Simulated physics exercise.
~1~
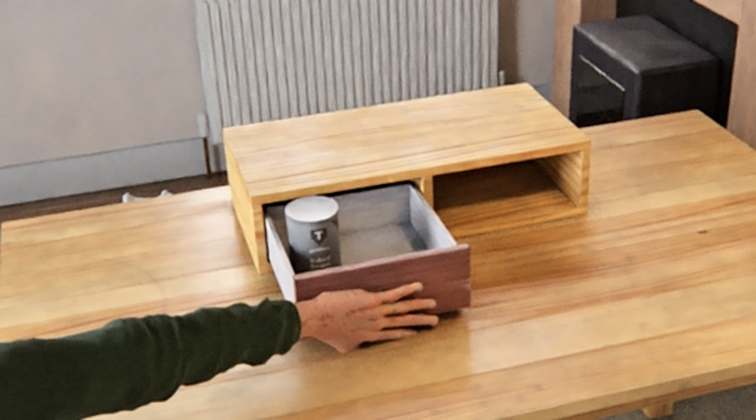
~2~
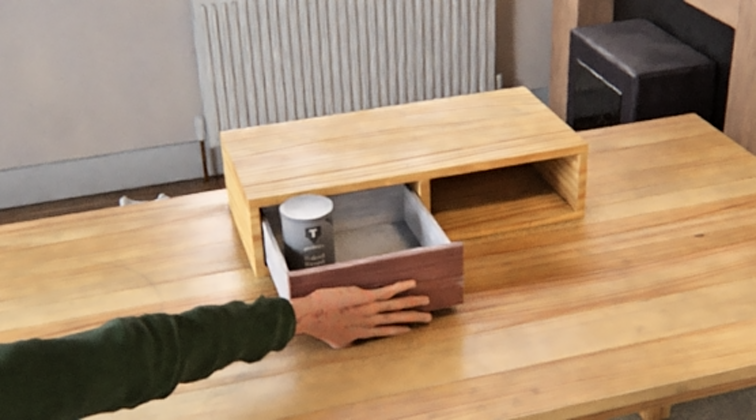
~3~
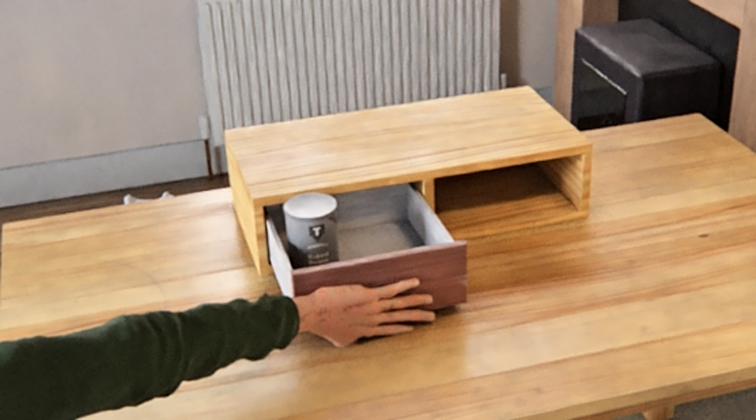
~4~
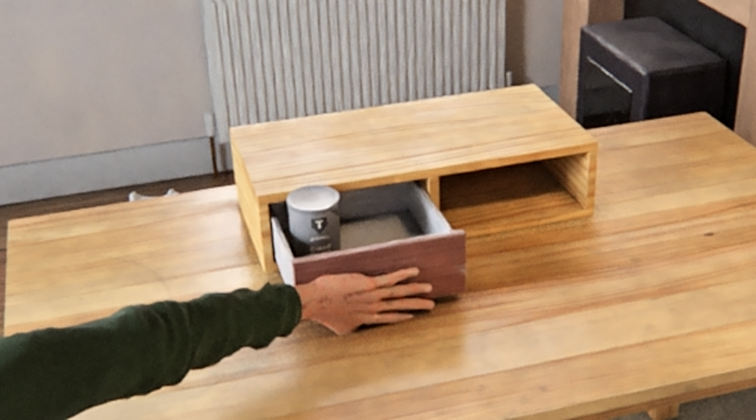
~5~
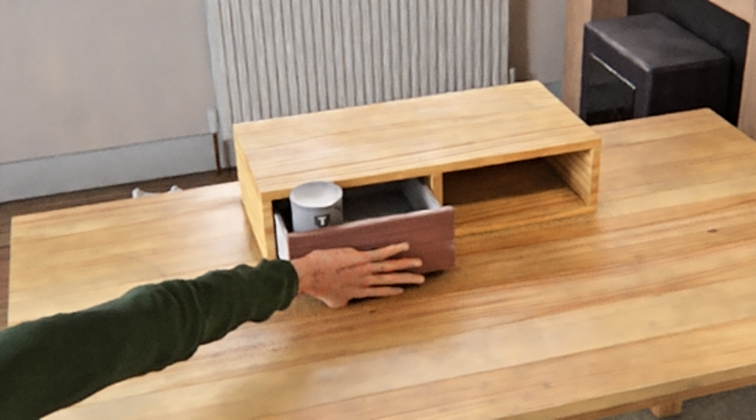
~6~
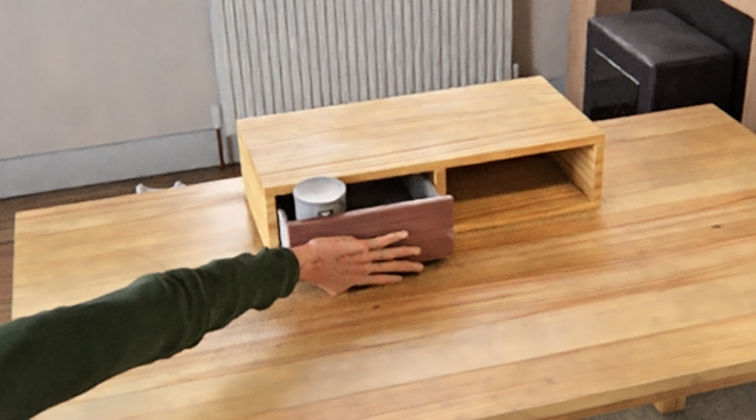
A hand in a dark green sleeve pressed against the front of an open wooden drawer holding an upright grey tin, then slowly pushed it partway into the low desktop shelf, and the drawer was still partly open at the end.
